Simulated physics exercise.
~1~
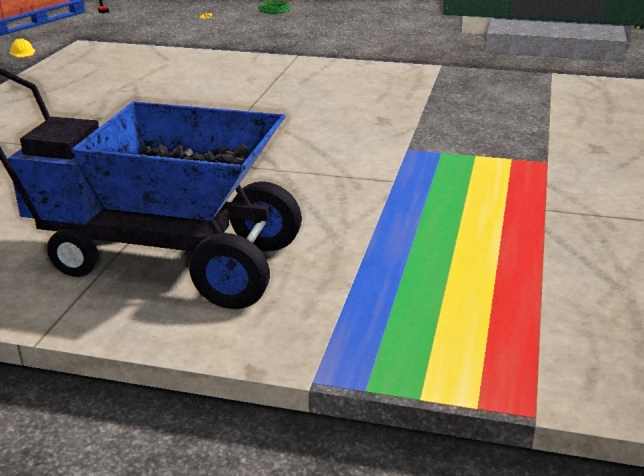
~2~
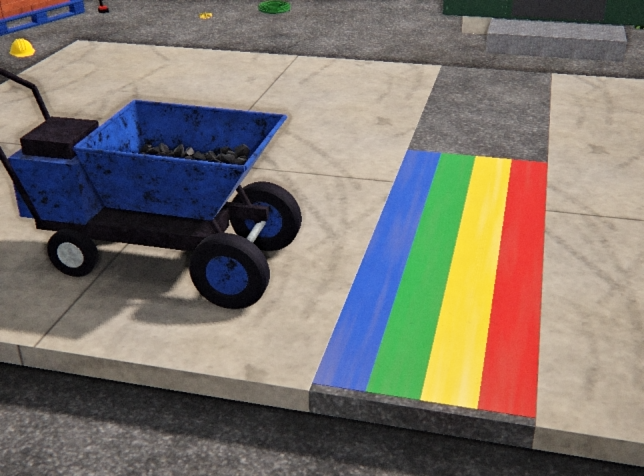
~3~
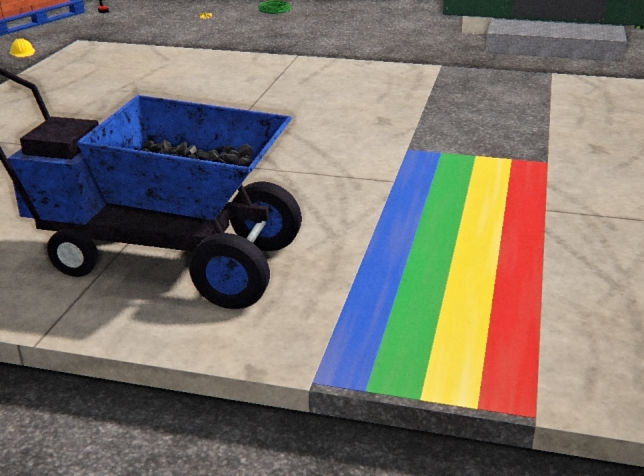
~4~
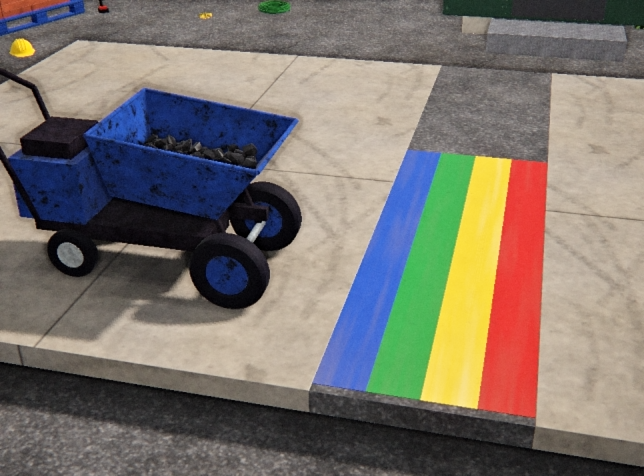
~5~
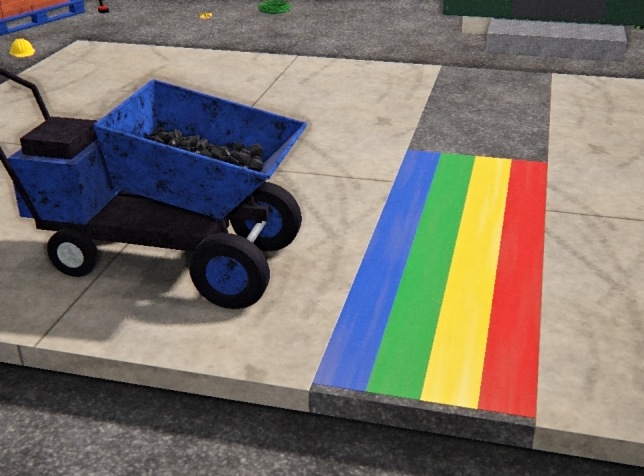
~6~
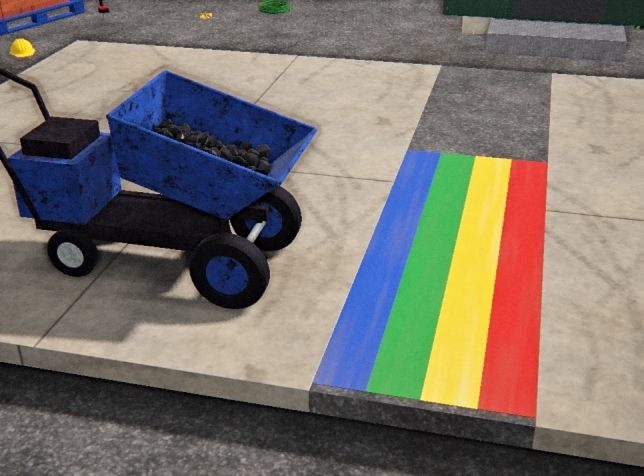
A blue powered barrow with black wheels stands at the left on a pale paved pad, seen from above and to one side, its skip holding dark lumps. To its right lie four bands of blue, green, yellow and red, with a yellow hard hat behind at far left. The skip tilts gradually toward the right, its rear rising, while the wheels and camera stay still.
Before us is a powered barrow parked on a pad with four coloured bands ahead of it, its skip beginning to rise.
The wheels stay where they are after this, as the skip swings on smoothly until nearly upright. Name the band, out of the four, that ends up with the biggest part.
The blue band.
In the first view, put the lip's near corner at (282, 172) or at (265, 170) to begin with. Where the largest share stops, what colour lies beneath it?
Place one - that green strip; place two - the strip in green.
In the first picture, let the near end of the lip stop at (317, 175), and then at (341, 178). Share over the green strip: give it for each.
Around 20 and 10 per cent respectively.
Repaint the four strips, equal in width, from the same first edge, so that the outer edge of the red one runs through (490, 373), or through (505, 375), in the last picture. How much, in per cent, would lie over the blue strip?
Roughly 30 % and 30 %.
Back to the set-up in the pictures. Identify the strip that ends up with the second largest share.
I'd say the green strip.
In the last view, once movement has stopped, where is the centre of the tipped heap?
Near pixel (393, 288).
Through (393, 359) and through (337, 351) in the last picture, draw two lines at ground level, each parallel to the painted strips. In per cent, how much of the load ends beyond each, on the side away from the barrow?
About 20 percent, then about 70 percent.
Just after the last frame, skip tipped steeply; every one in the skip.
A moment on, skip tipped steeply; almost all in the skip; just a few over the blue strip.
Further on, skip tipped right over; roughly half in the skip; roughly a quarter over the blue strip; roughly a quarter over the green strip; just a few over the yellow strip; just a few over the red strip.
When it is over, skip tipped right over; roughly a quarter in the skip; roughly half over the blue strip; roughly a quarter over the green strip; about a tenth over the yellow strip; just a few over the red strip; just a few off the paint.
